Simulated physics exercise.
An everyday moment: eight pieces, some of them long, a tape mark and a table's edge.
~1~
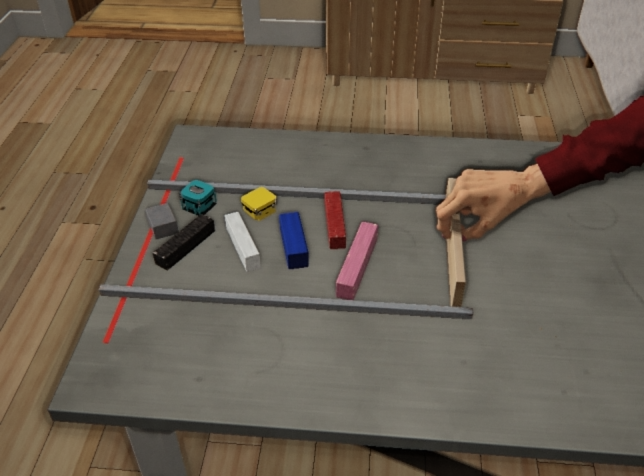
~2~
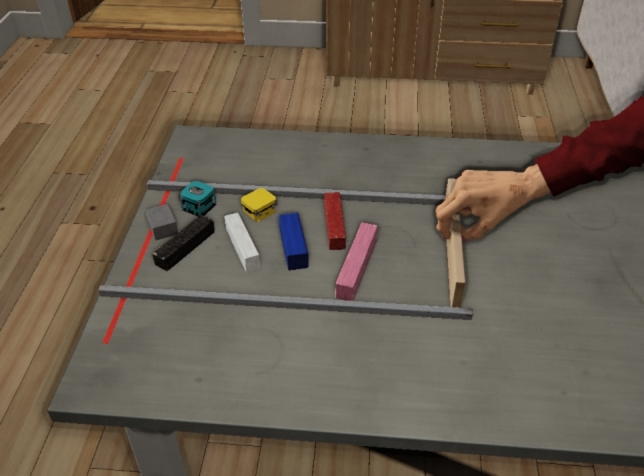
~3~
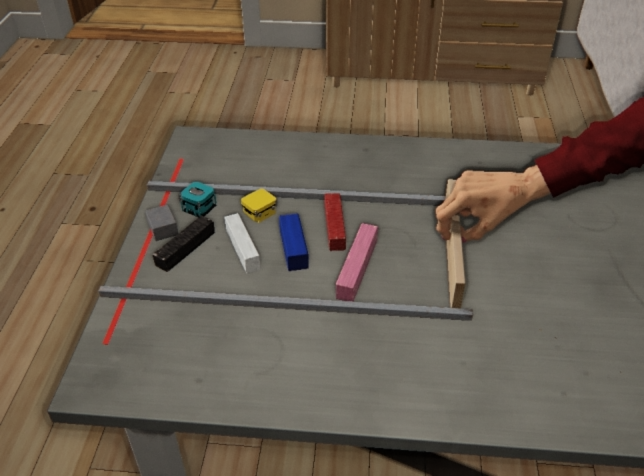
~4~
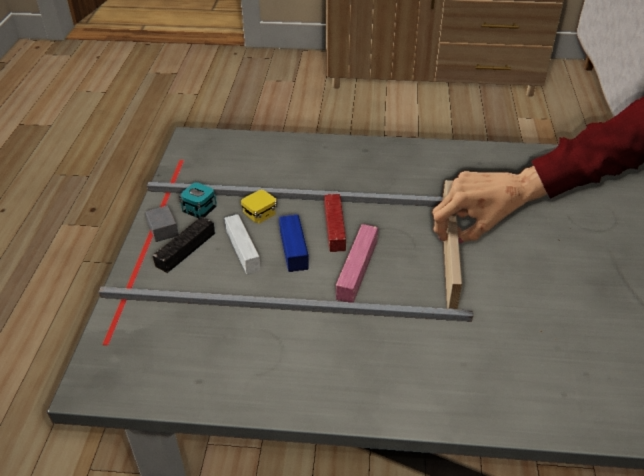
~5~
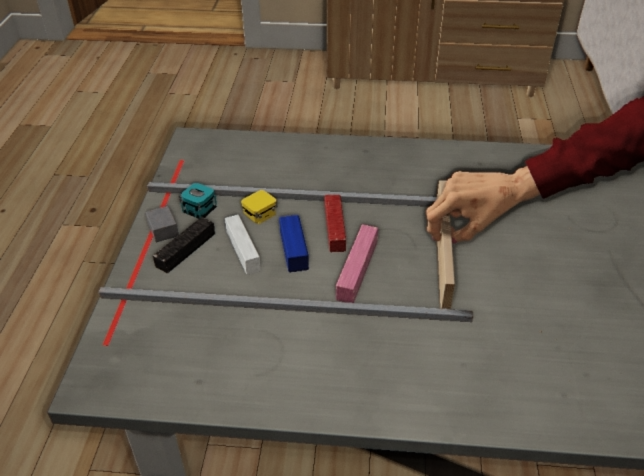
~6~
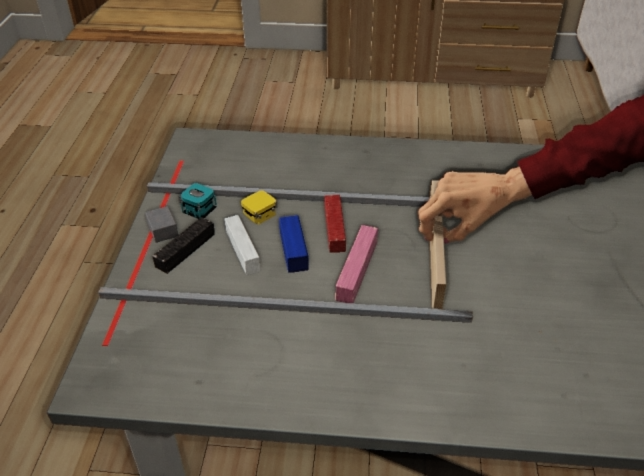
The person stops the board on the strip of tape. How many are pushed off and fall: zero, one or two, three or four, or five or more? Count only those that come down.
Outcome: The number that fall off is five or more.
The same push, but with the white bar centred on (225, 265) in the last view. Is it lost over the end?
It drops off.
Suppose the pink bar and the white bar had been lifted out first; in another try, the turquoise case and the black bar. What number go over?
4 in the first case, 4 in the second.
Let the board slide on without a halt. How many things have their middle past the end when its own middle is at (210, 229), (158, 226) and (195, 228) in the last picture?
Place by place, 1, 6 and 1.
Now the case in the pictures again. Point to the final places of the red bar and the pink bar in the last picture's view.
The red bar stops around (140, 208); the pink bar around (132, 250).
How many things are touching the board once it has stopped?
The number is 2.
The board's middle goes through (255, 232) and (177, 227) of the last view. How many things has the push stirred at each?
8 and 8.
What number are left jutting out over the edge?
The number is 1.
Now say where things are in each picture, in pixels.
The first frame shows grey block (162, 221); turquoise case (198, 198); black bar (185, 241); board (454, 240); tape (149, 237).
The second frame shows turquoise case (198, 199); yellow case (259, 206).
The third frame shows black bar (185, 243); red bar (335, 221).
The fourth frame shows grey block (162, 223); blue stick (294, 243).
The fifth frame shows turquoise case (199, 201); board (445, 242).
The sixth frame shows grey block (162, 224); turquoise case (198, 201); black bar (185, 245); board (437, 242); tape (149, 240).
Soon after, none off yet; grey block at rest near (162, 224); turquoise case at rest near (198, 201); black bar at rest near (185, 245).
Then, none off yet; grey block moving near (158, 223); turquoise case at rest near (198, 201); black bar moved a little near (170, 247).
Further on, one off so far; grey block on its side near (116, 265); turquoise case moved well along near (139, 198); black bar moved about its own width near (116, 254).
At rest, the number that fall off is five or more; fallen, blue stick, yellow case, white bar, black bar, turquoise case and grey block.
